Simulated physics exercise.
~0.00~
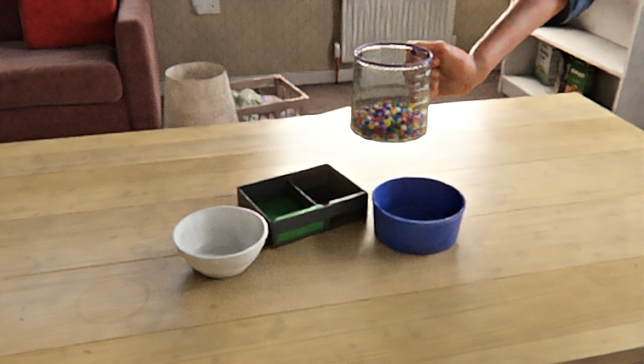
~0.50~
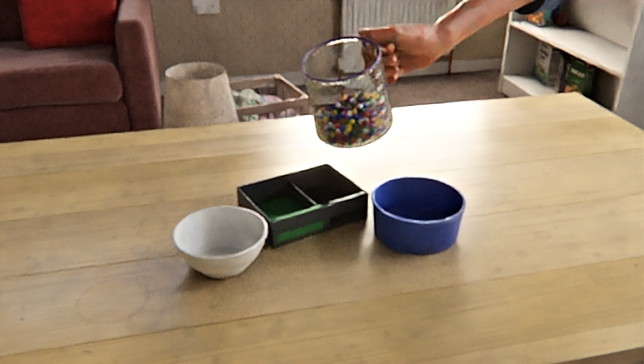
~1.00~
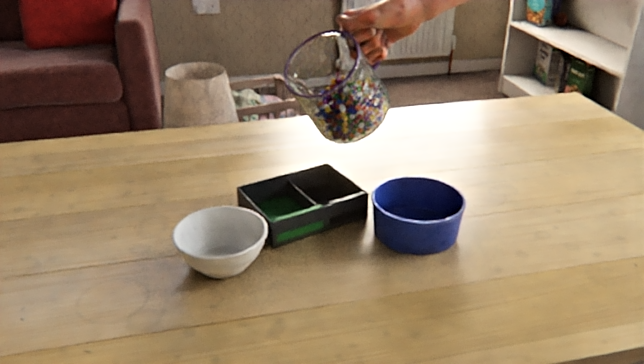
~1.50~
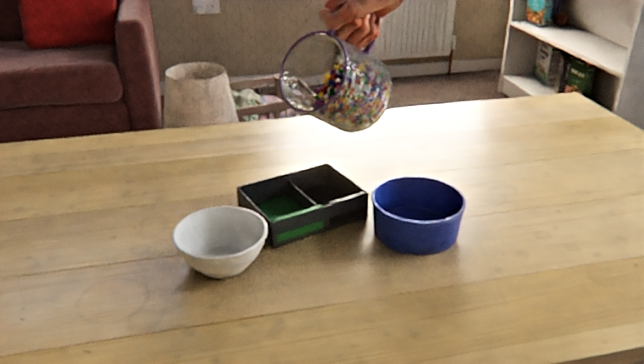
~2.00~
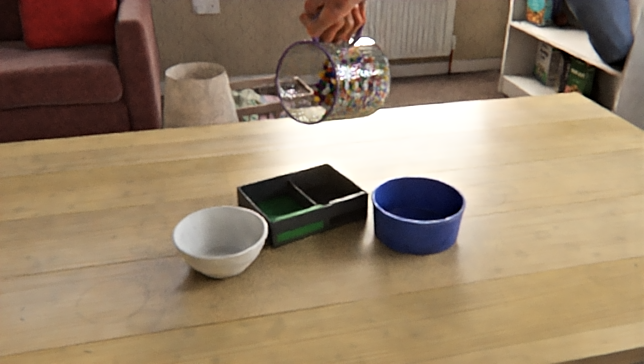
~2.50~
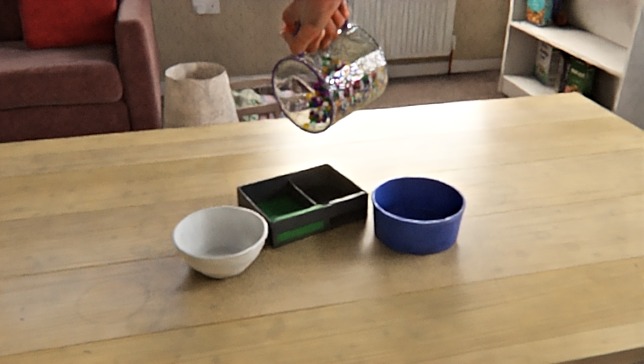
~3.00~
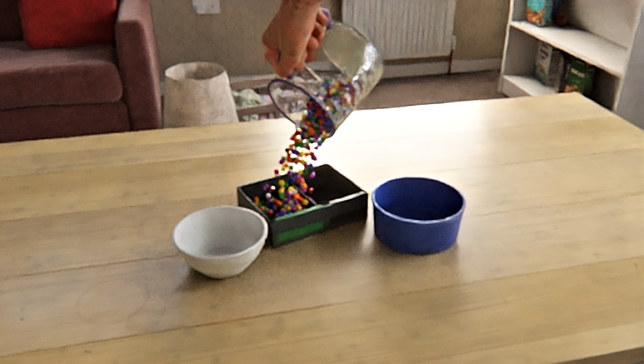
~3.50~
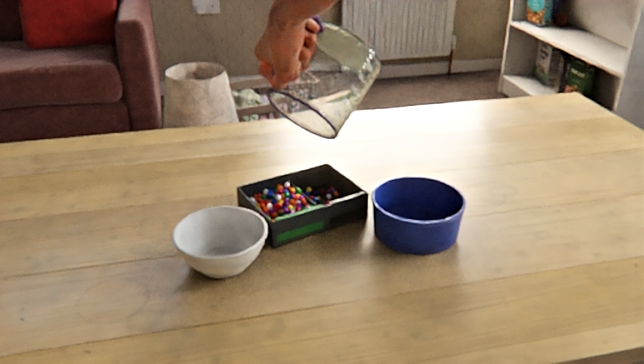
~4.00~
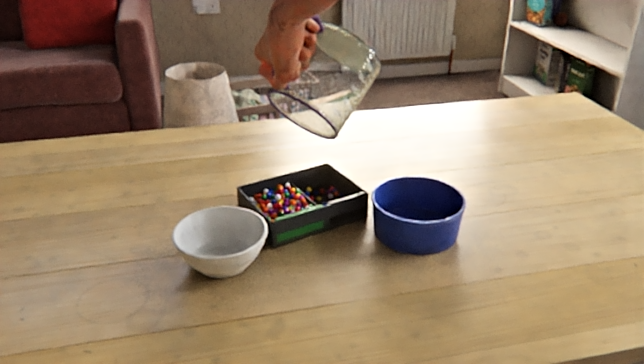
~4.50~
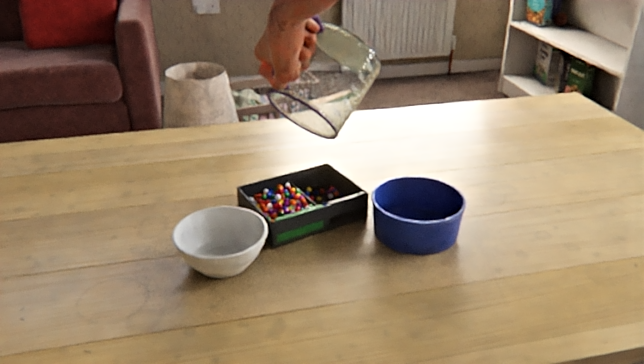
The footage shows a hand moving a clear jug of colourful beads leftward over a wooden table and tipping it until the beads pour into a divided black and green tin, where nearly all settle in the green section, leaving the blue dish and white bowl empty.
